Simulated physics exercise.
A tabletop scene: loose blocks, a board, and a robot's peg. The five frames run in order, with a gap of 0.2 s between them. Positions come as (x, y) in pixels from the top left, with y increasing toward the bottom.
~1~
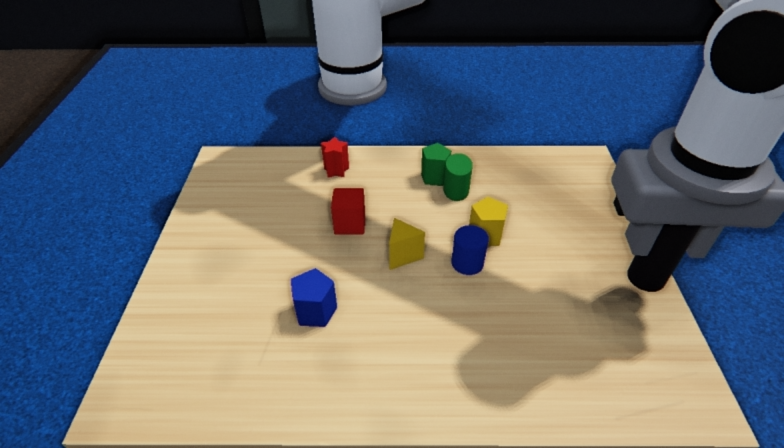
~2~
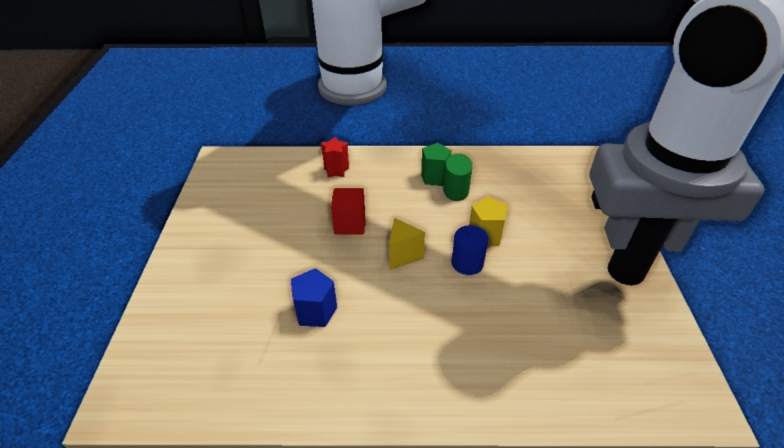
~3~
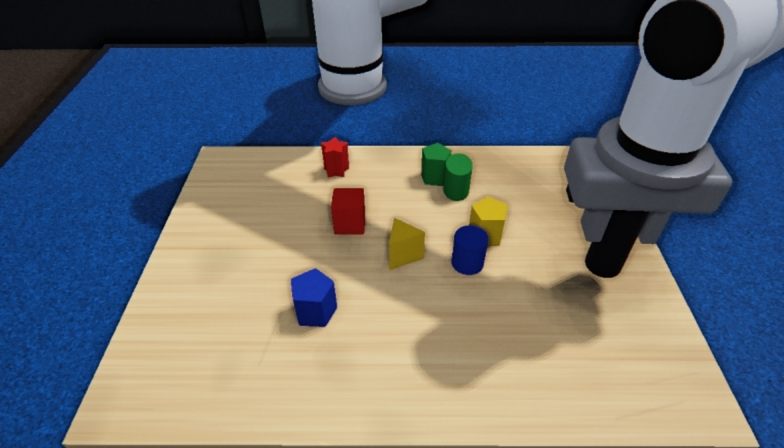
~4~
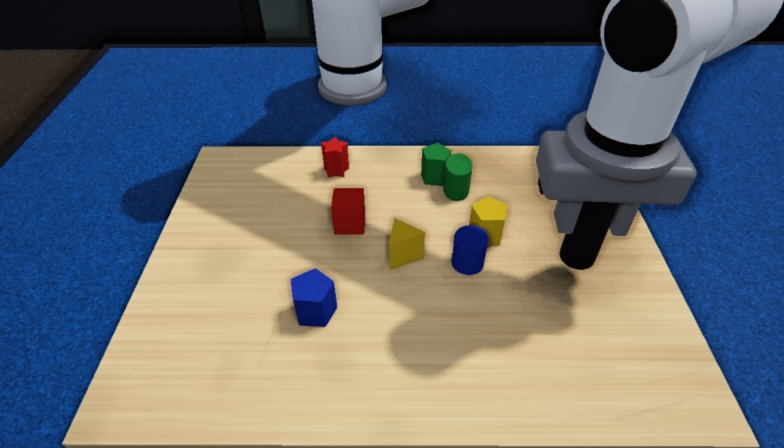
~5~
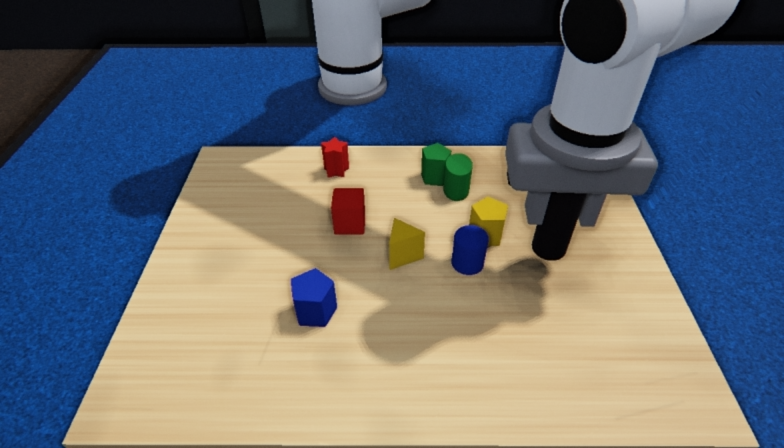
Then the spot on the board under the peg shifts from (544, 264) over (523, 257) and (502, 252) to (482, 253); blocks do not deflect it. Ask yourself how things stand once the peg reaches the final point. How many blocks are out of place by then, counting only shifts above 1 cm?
My answer is two.
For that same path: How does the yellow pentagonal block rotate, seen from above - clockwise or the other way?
The answer is clockwise.
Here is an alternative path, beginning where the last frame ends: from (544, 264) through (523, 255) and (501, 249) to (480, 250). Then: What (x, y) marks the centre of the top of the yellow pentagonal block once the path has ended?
Located at (472, 202).
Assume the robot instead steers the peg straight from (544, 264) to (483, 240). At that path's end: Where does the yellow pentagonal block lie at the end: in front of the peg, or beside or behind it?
Most likely the yellow pentagonal block stays ahead.
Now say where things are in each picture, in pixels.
In the first frame, lower end of the peg (645, 279), tops of blocks, yellow three-sided block (403, 231), blue circular block (472, 236), yellow pentagonal block (491, 209).
In the second frame, peg (625, 273), blocks as before.
In the third frame, peg (602, 266), blocks as before.
In the fourth frame, peg (576, 258), blocks as before.
In the fifth frame, peg (548, 250), yellow three-sided block (403, 231), blue circular block (472, 236), yellow pentagonal block (491, 209).
On the path given first. Halfway along, peg (516, 239); nothing pushed yet.
At the end, peg (484, 239); yellow three-sided block not moved; blue circular block (459, 240); yellow pentagonal block (476, 204), turned 45° clockwise.
